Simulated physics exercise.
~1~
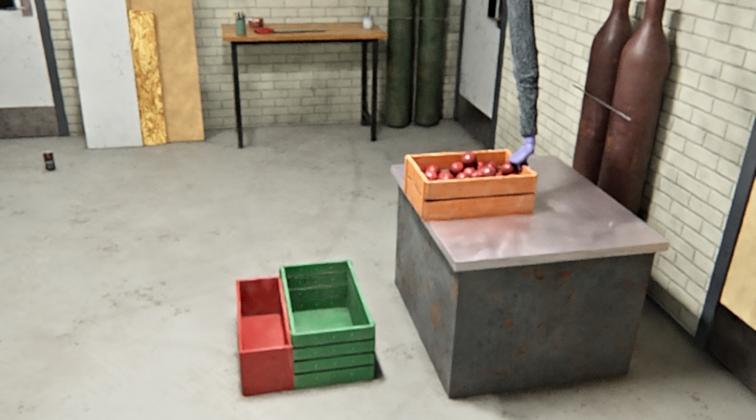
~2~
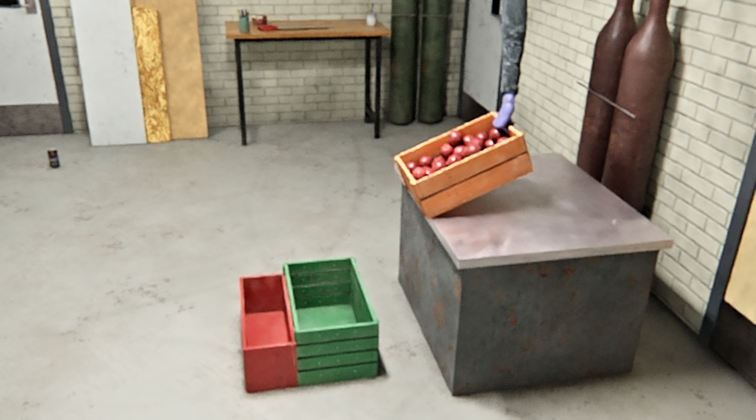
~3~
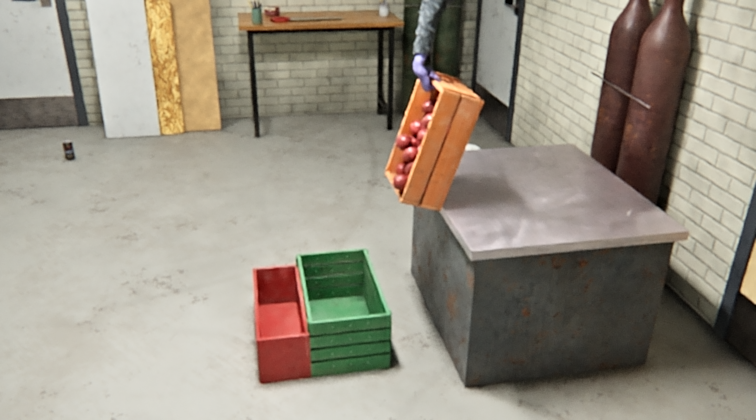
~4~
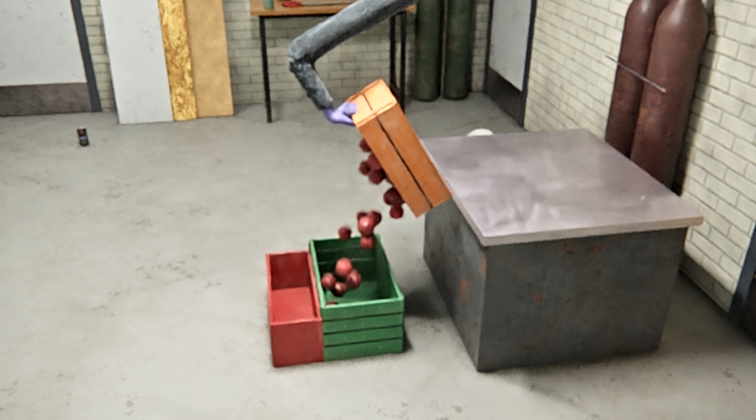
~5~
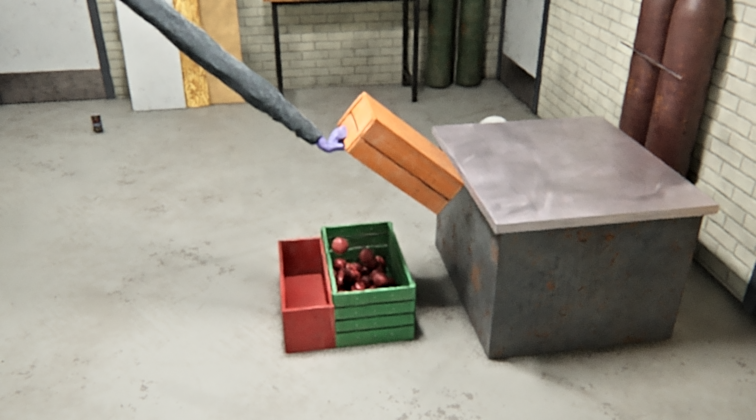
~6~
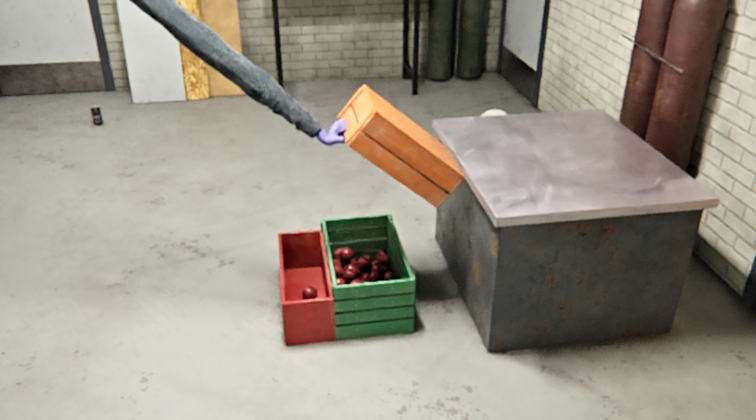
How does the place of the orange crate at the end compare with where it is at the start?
At the start the orange crate sits on top of the bench. At the end it is farther left, held tipped over past the bench's left edge, above the green trough.
An arm tips apples from a crate into a green trough, one reaching a red bin.
